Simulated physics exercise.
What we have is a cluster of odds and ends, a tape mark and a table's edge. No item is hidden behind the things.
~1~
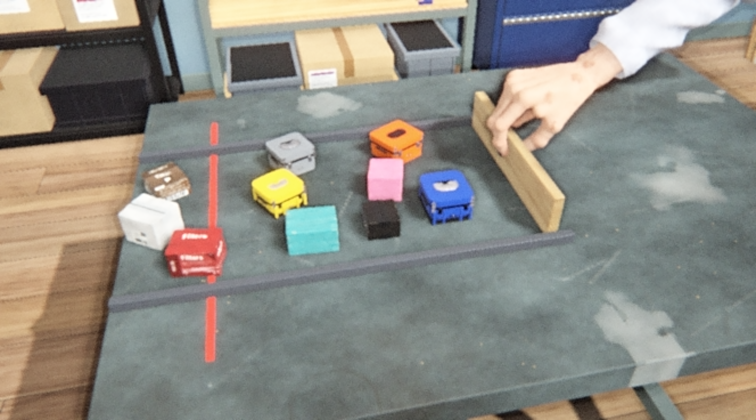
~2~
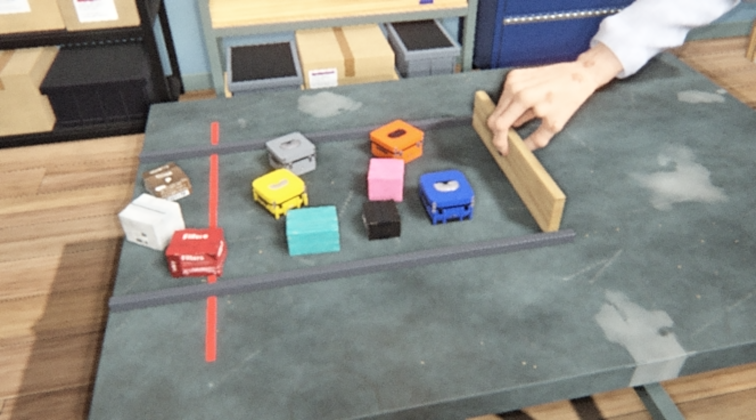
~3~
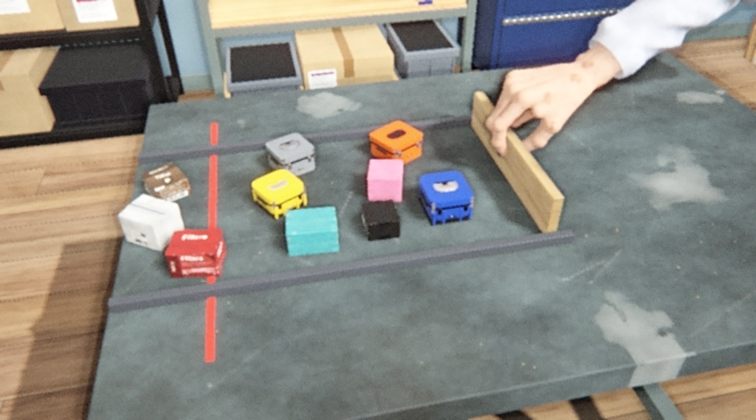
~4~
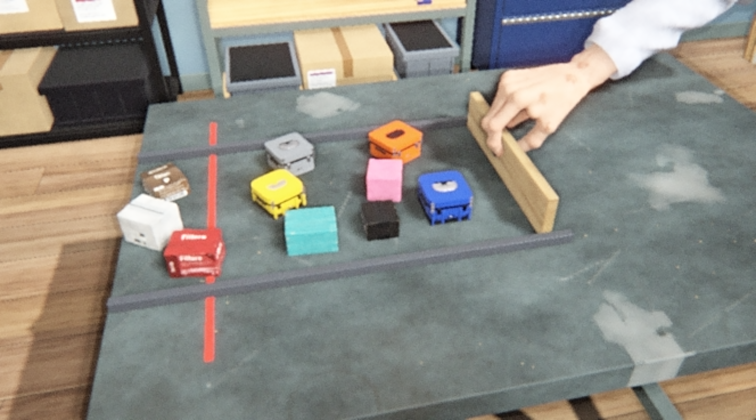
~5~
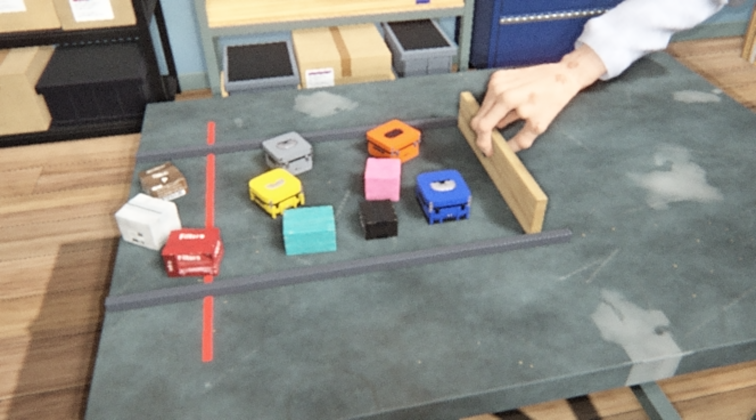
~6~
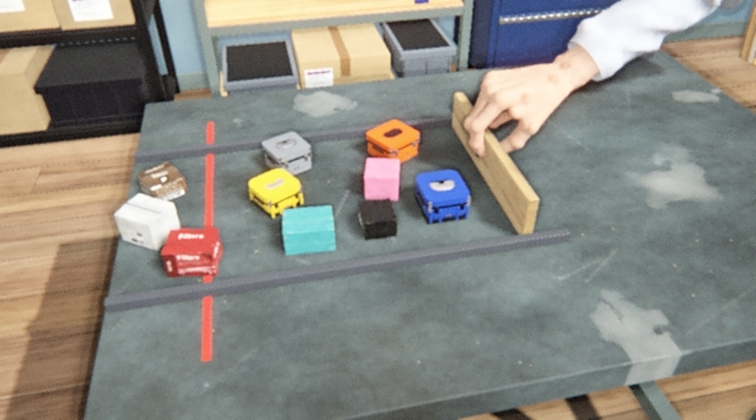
In a room with shelves of boxes along the back, a dark, worn tabletop with a red tape line on its left is seen from above at an angle. White, brown and red boxes sit around the tape, with grey, yellow and turquoise ones right of it, then orange, pink, black and blue. A hand holds a wooden board still, then slides it slightly left, while the items stay put and the view barely shifts.
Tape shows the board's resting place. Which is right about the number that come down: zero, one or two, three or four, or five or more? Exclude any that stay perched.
Pretty sure the pieces that leave the surface number three or four this time.
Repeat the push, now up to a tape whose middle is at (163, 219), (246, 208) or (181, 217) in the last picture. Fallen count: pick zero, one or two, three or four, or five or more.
Place by place: Five or more, then 1 or 2, then five or over.
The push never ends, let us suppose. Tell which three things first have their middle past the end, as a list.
Order, earliest first: Red box, brown box, turquoise block.
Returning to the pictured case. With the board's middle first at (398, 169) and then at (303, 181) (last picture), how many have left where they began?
Counting first: 4, next 8.
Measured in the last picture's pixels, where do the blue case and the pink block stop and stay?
Blue case: (183, 232); pink block: (190, 195).
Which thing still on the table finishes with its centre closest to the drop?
Ending up nearest is the grey case.
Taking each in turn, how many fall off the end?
4.
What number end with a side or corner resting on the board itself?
I count 3 of them.
Early on, none off yet; white box at rest near (148, 222); brown box at rest near (162, 183); red box at rest near (193, 252).
A while later, none off yet; white box at rest near (148, 222); brown box at rest near (162, 183); red box moving near (184, 255).
Further along, none off yet; white box at rest near (144, 221); brown box moving near (151, 185); red box leaning a little near (91, 271).
Finally, the number that fall off is three or four; lost, turquoise block, red box, brown box and white box.
